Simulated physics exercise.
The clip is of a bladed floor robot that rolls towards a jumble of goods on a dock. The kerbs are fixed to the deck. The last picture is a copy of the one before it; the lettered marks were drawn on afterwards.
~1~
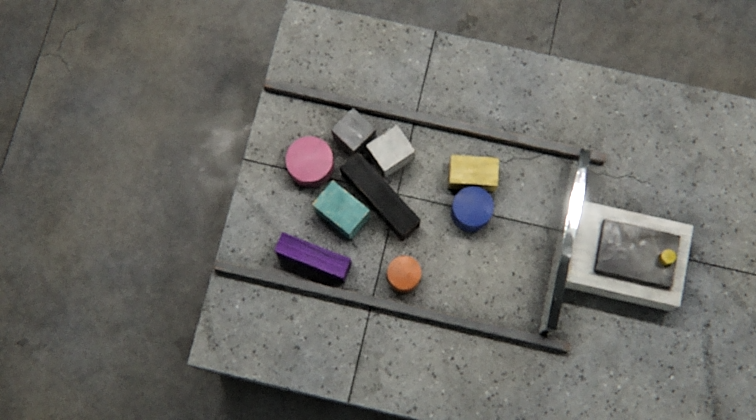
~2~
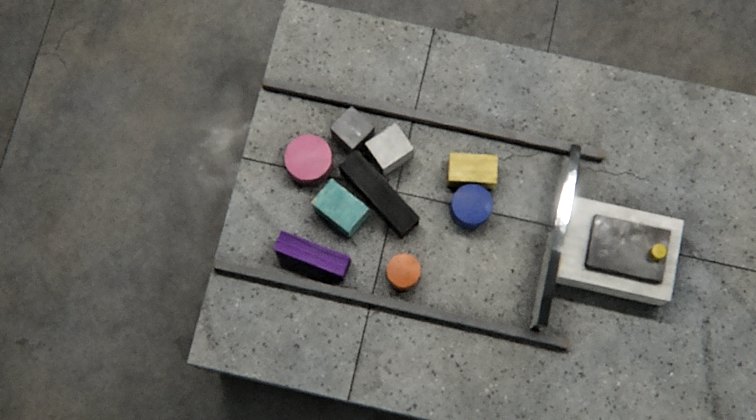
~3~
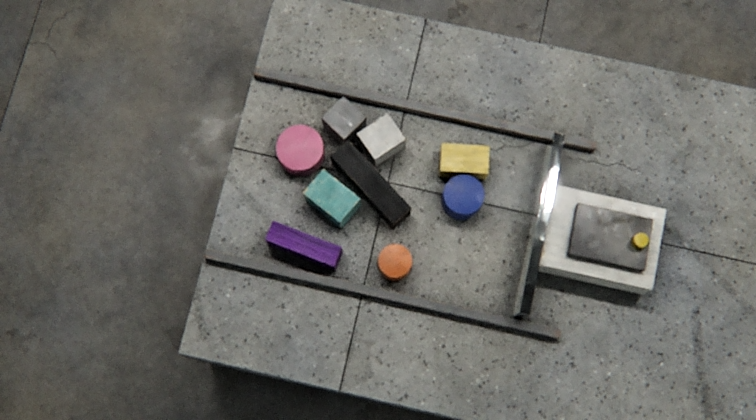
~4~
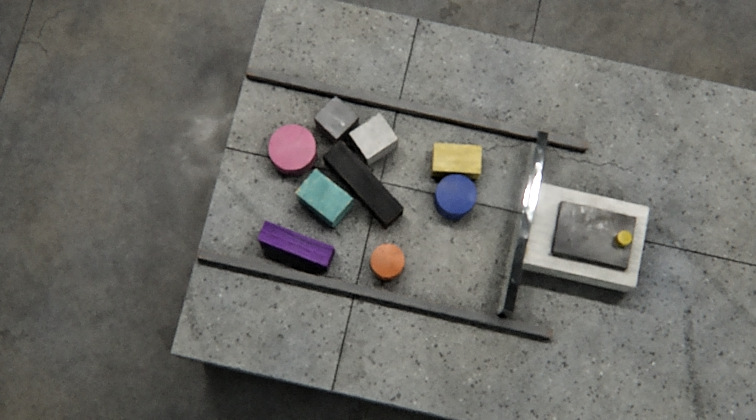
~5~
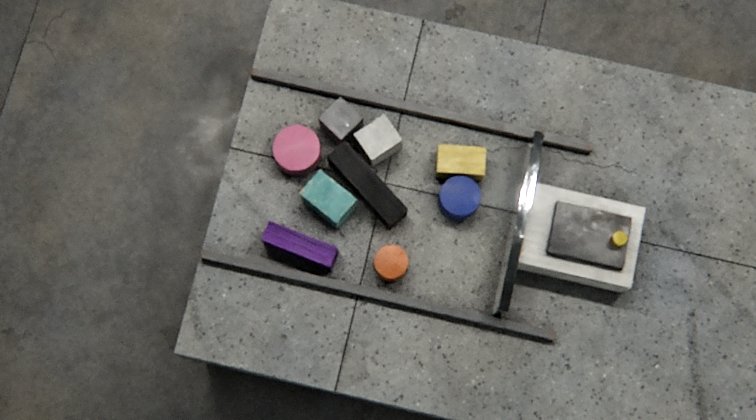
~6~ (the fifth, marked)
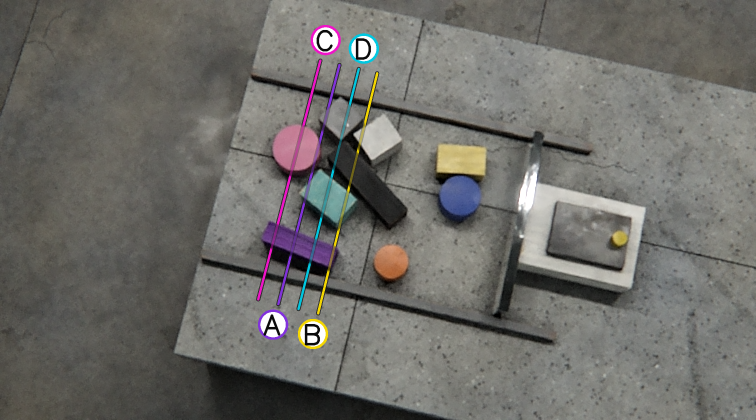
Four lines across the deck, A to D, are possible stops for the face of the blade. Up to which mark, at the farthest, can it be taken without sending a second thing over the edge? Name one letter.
No farther than D.
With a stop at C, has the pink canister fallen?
By then, yes.
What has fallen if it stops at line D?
The pink canister.
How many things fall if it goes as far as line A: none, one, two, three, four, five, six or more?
By then, two.
On the marked copy, A at (310, 181); B at (348, 190); C at (290, 177); D at (329, 186).
Taking D. A third of the way, robot (514, 218); yellow crate (433, 153); blue canister (428, 191).
Two thirds of the way, robot (443, 201); pink canister (276, 145); grey crate (300, 106).
When it is over, robot (393, 190); pink canister over the edge; grey crate (254, 95); one fallen.
As for the rest, A drops two; B is within the limit but short; C drops three.
